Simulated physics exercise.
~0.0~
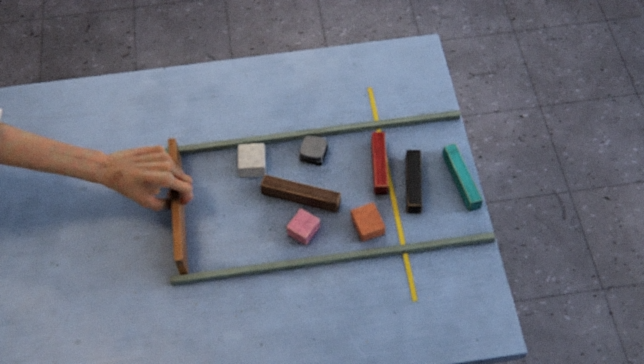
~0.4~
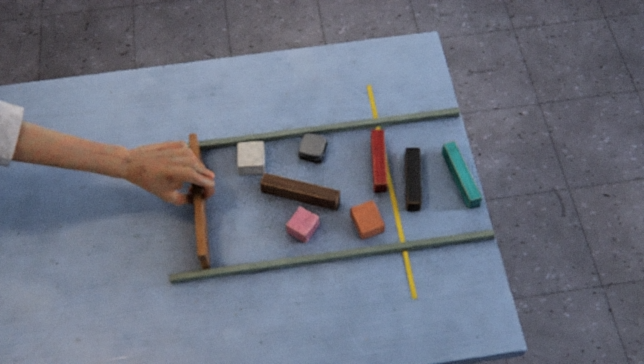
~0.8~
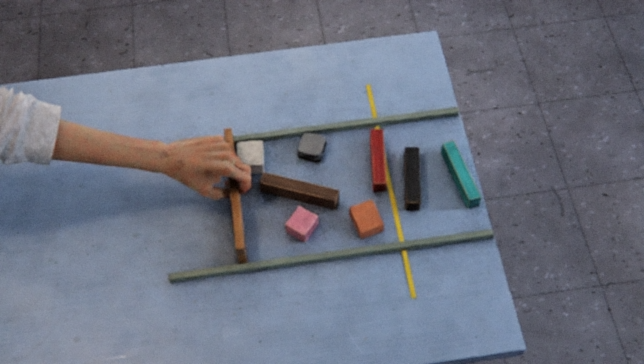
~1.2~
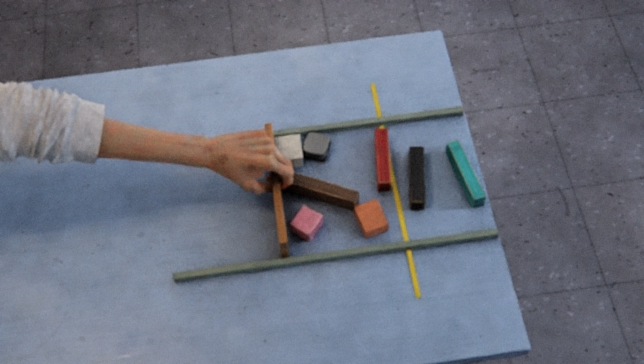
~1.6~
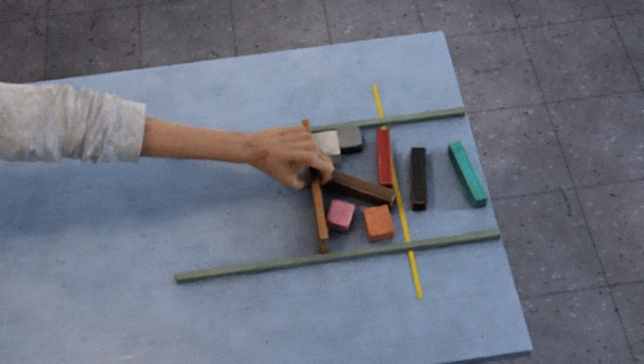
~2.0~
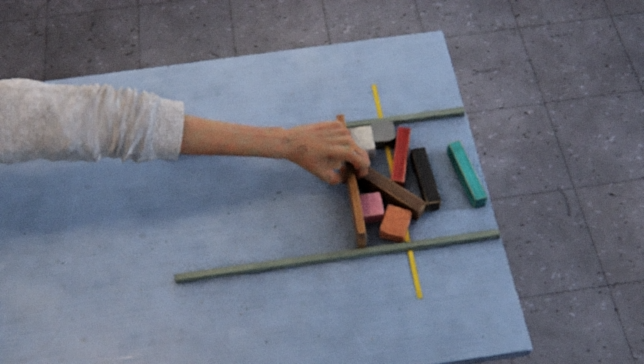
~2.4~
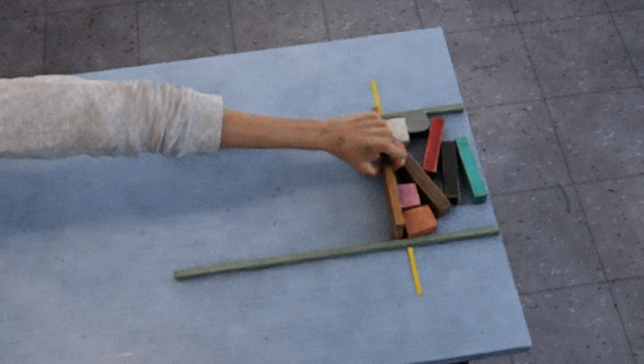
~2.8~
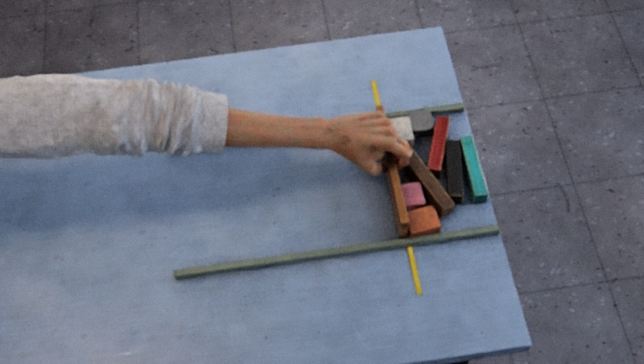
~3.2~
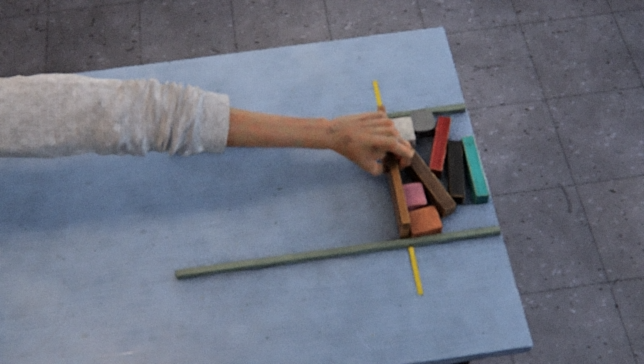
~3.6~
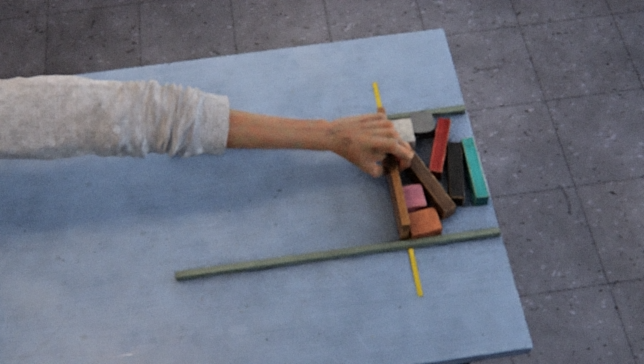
On a blue tabletop, a hand slides a wooden board right, bunching blocks near the edge.
